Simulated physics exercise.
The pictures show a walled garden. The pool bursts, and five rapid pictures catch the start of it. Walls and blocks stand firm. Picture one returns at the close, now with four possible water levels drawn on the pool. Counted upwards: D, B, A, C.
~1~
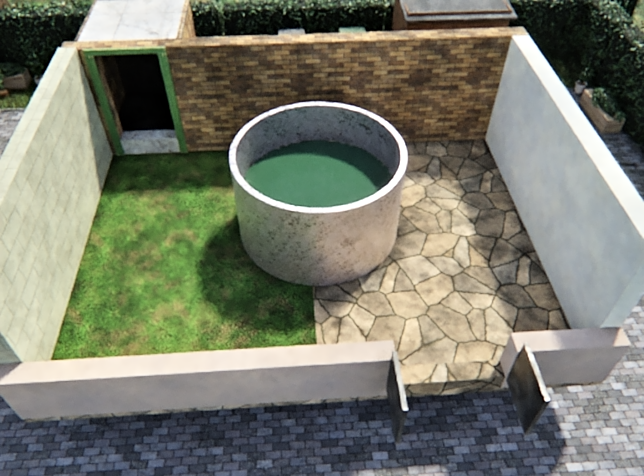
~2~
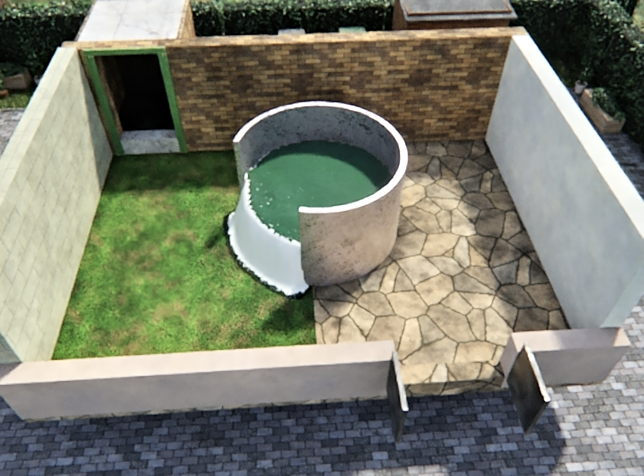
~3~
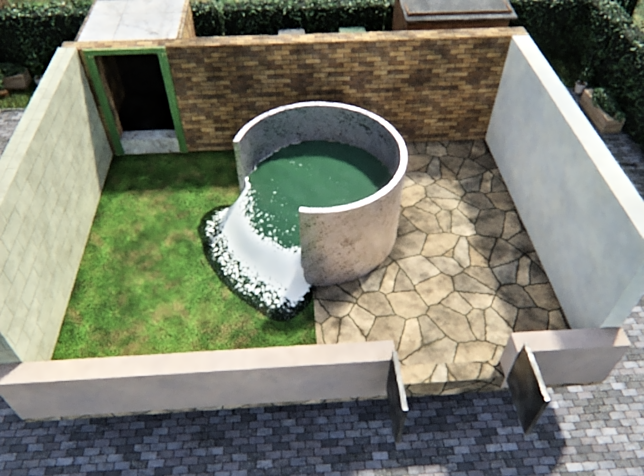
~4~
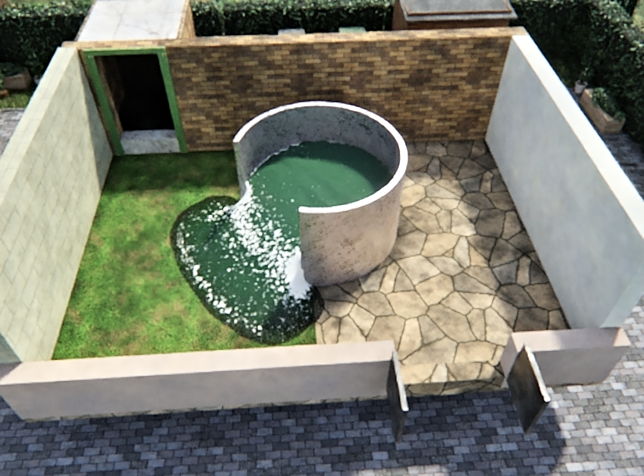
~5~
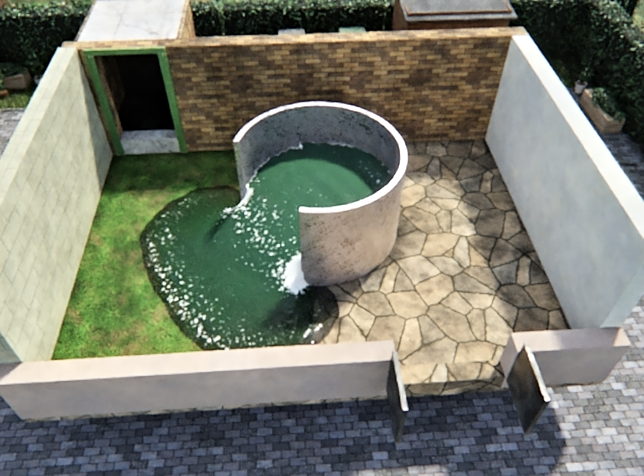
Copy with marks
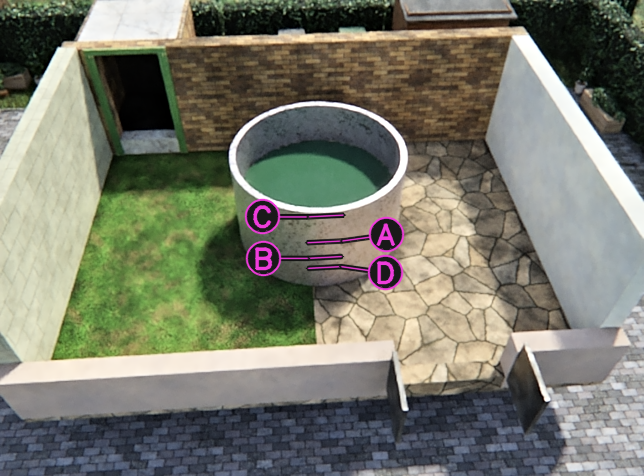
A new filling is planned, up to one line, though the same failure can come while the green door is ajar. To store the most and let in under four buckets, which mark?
Level A just does it.
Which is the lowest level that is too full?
Level C.
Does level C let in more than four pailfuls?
Yes, it does.
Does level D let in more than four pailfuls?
No, not at all.
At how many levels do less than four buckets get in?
Three of the four.
On the marked copy, A at (324, 241); B at (324, 257); C at (325, 216); D at (324, 267); from the bottom up D, B, A, C.
If A is chosen, a splash gets over, under a bucket.
If B is chosen, nothing gets over.
If C is chosen, about 11 bucketfuls get in.
If D is chosen, nothing gets over.
